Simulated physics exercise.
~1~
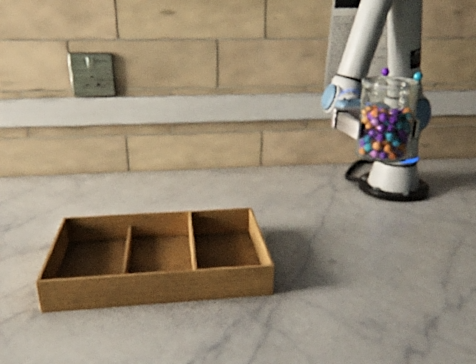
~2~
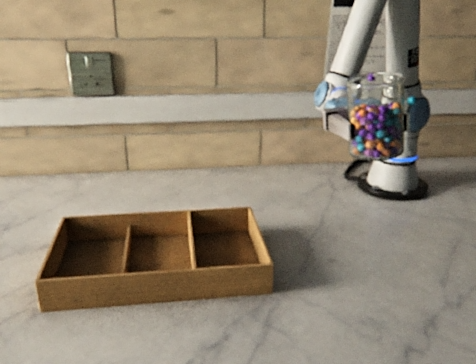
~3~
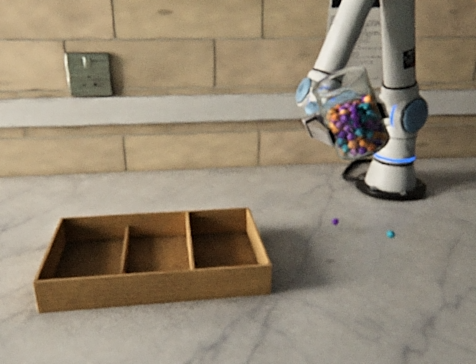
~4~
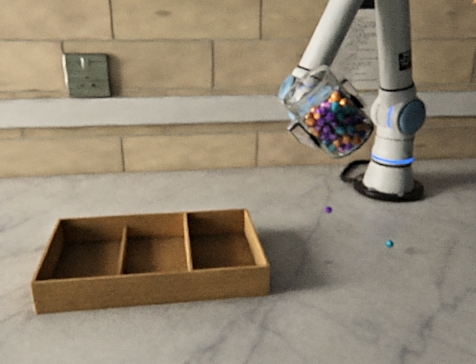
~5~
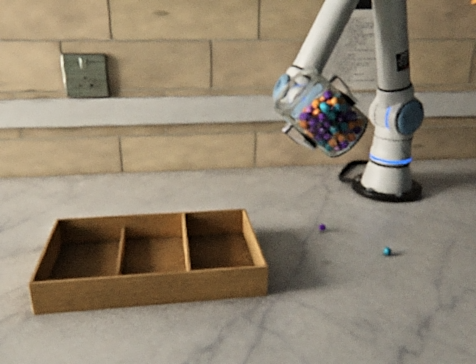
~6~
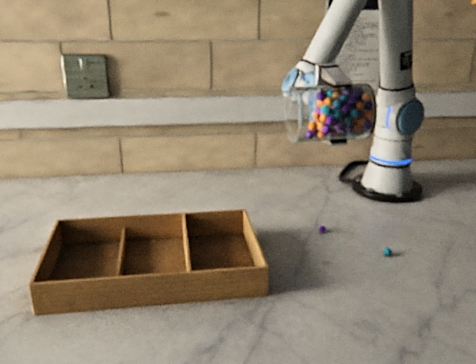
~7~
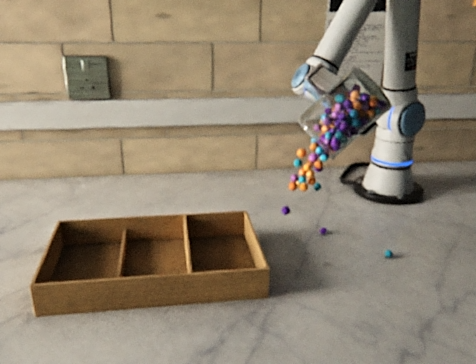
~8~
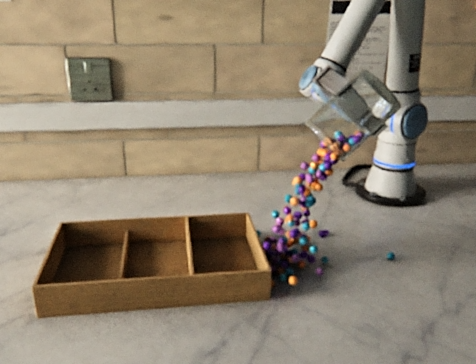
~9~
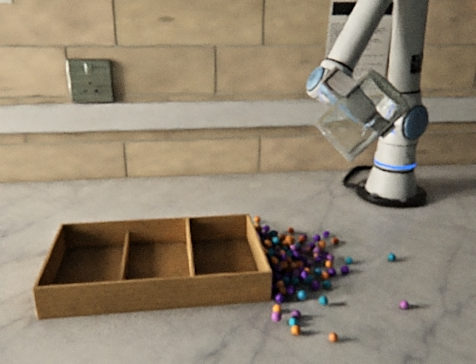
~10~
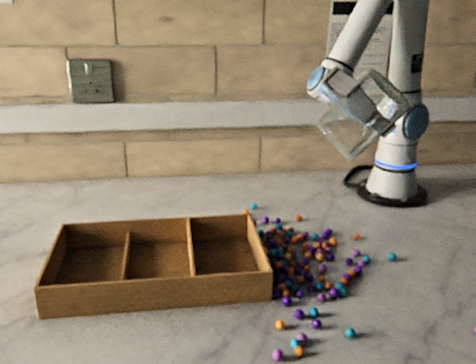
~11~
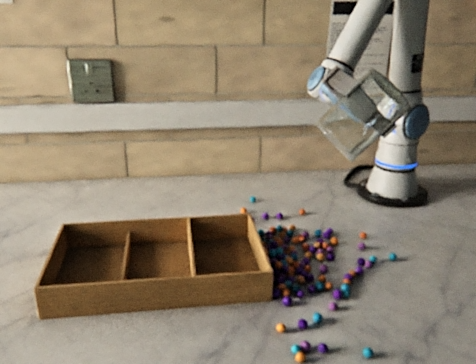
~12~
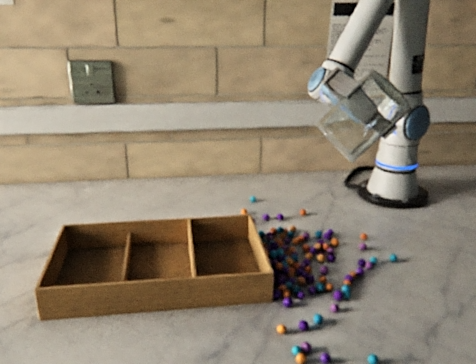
A robot arm carried a clear container of colourful balls left toward a divided wooden tray, dropping a couple, then tipped it over too soon, and the balls poured onto the marble counter beside the tray, leaving the container and the tray empty.
